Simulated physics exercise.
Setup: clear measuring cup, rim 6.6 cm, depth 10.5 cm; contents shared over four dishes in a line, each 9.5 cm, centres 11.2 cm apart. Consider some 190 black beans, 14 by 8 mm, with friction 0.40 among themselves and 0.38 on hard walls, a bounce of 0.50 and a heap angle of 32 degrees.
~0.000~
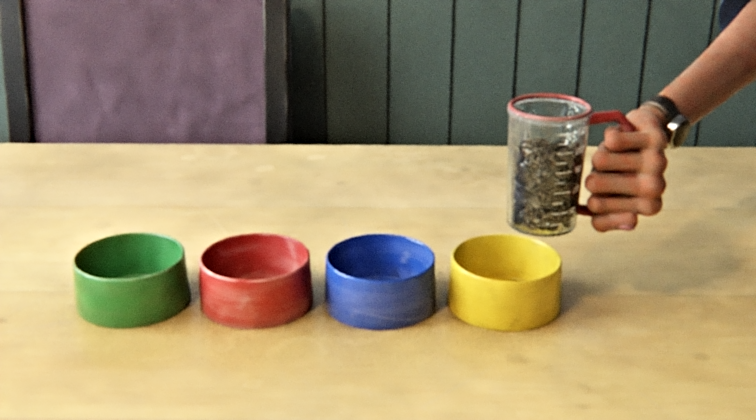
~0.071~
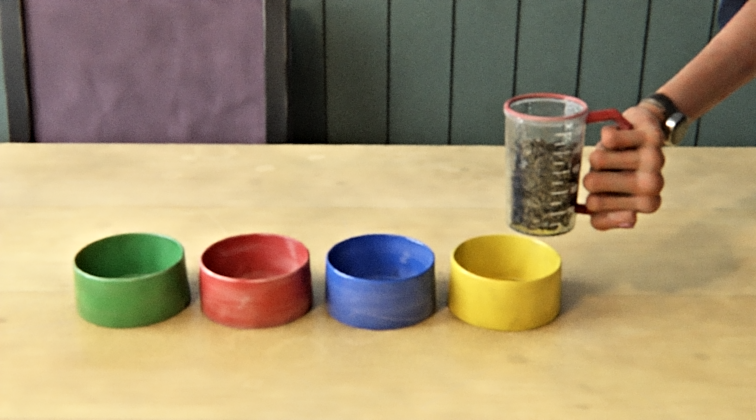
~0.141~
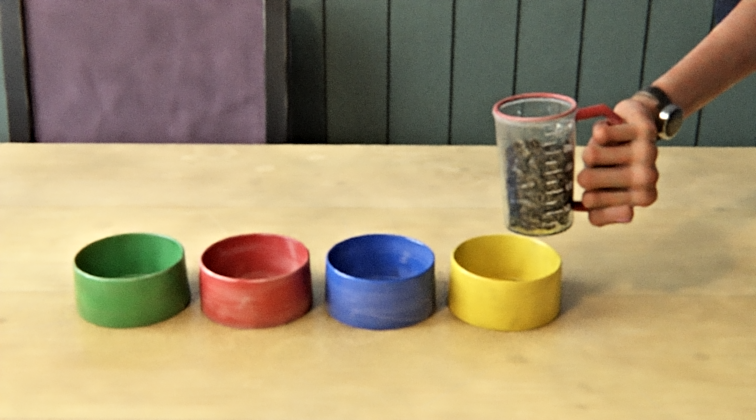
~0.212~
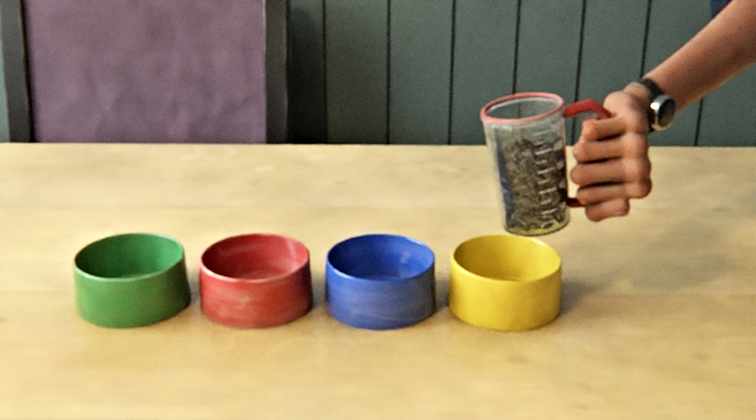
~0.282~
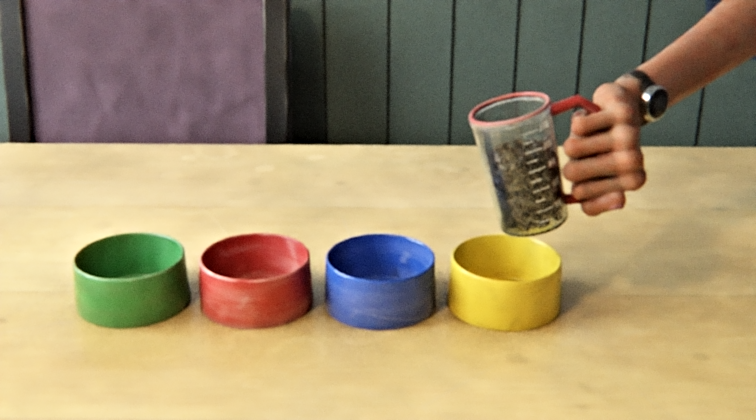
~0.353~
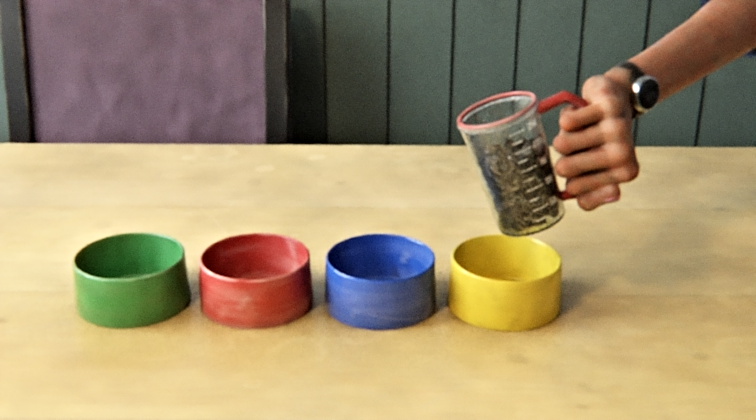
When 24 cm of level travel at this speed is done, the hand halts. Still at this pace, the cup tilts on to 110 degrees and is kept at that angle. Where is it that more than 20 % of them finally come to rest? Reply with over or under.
Red dish over, blue dish under, green dish under, yellow dish under, counter under.
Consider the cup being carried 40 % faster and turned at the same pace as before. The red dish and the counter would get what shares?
Shares - red 40, counter 40.
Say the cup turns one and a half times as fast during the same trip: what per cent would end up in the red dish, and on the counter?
In that case the red dish gets 50 while the counter gets 20.
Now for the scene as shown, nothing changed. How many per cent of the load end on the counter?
Estimate: Close to 10 %.
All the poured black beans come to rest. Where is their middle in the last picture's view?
In the last view, approximately (241, 284).
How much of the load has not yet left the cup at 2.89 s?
Close to 0 per cent of the load, I'd guess.
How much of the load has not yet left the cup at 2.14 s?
Load share: Near 35 percent.
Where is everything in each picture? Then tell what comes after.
In the first frame, cup at (546, 166), tilt 0 degrees, lip at (511, 107), moved 0.0 cm; middle of the pieces at (547, 184); yellow dish at (506, 258); blue dish at (380, 257); red dish at (255, 256); green dish at (129, 256).
In the second frame, cup at (543, 166), tilt 1 degrees, lip at (507, 108), moved 0.2 cm; middle of the pieces at (545, 184).
In the third frame, cup at (537, 166), tilt 5 degrees, lip at (496, 111), moved 0.7 cm; middle of the pieces at (540, 184).
In the fourth frame, cup at (530, 166), tilt 10 degrees, lip at (483, 114), moved 1.4 cm; middle of the pieces at (534, 183).
In the fifth frame, cup at (522, 166), tilt 15 degrees, lip at (471, 118), moved 2.0 cm; middle of the pieces at (528, 183).
In the sixth frame, cup at (515, 166), tilt 20 degrees, lip at (459, 123), moved 2.7 cm; middle of the pieces at (522, 182); yellow dish at (506, 258); blue dish at (380, 257); red dish at (255, 256); green dish at (129, 256). Its pace works out near 65 degrees a second; the hand travels 9 cm a second.
Then, at 1.43 s, tilt 92 degrees; cup holds 100 %.
After 2.14 s, tilt 110 degrees; cup holds 35 %, red 60 %.
After 2.89 s, tilt 110 degrees; cup holds 0 %, red 85 %.
In the end, at 3.8 s, red 85 %, blue 0 %, green 0 %, yellow 0 %, counter 10 %.
